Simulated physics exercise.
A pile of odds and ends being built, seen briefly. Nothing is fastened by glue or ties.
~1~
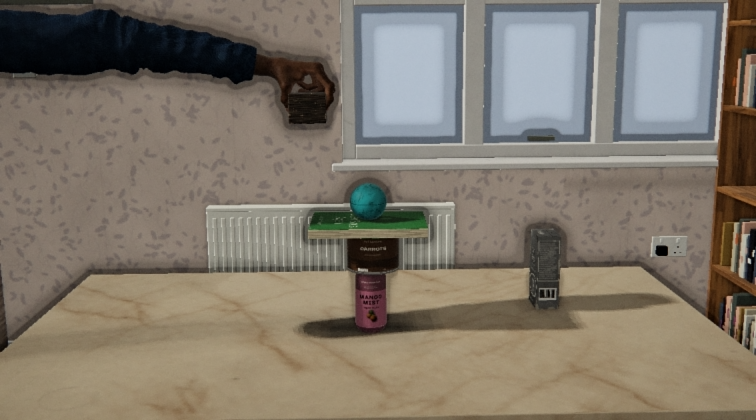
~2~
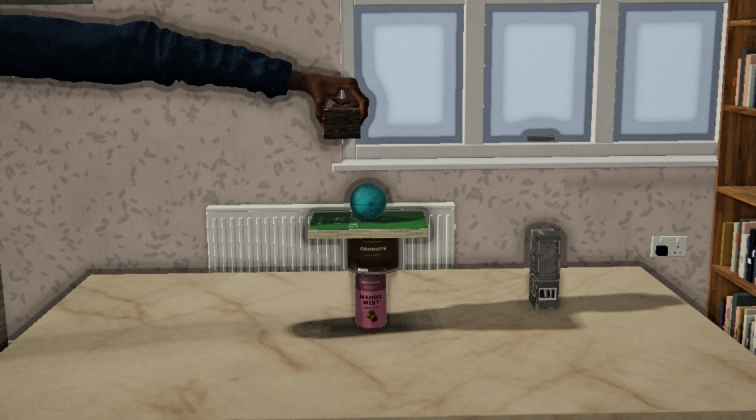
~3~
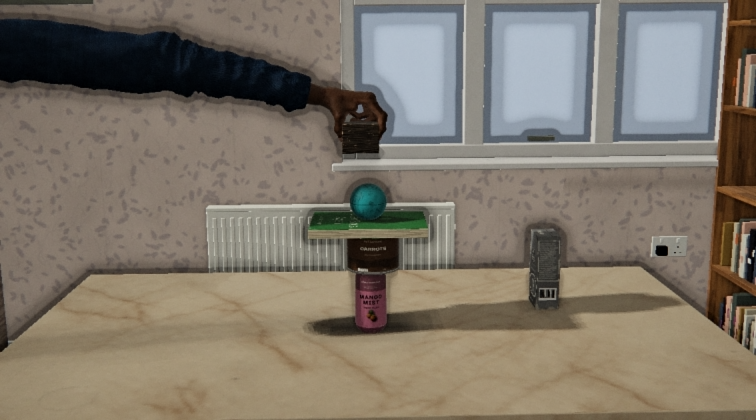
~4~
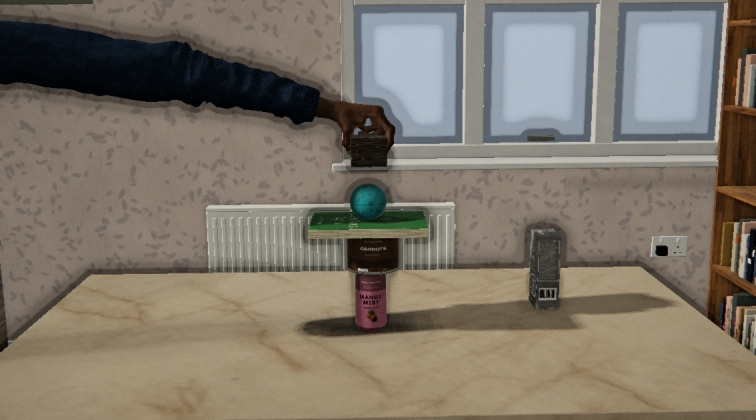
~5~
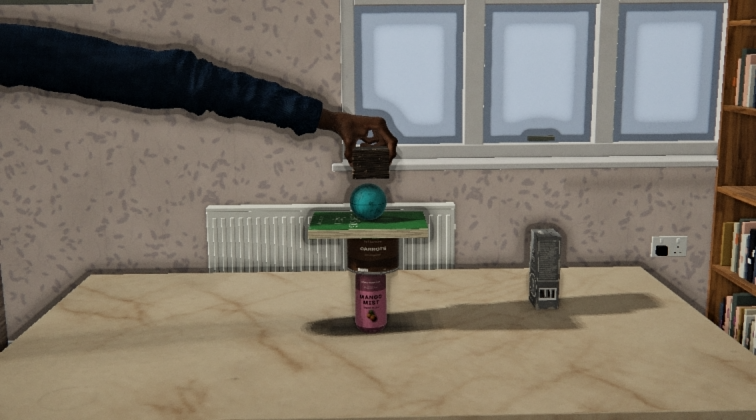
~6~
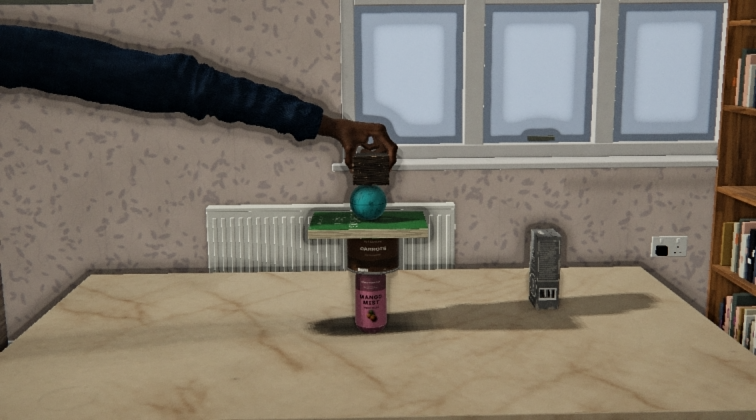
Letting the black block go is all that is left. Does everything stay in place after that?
No, something drops.
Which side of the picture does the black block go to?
Rightward.
Then, 0.50 s past the last view, black block now fallen.
Then, 0.70 s past the last view, things are still on the move.
Then, 0.80 s past the last view, as before.
Finally, fallen, black block; the other 5 still in place. Final places as the last picture's camera would see them, black block near (502, 299). The pile loses its balance.
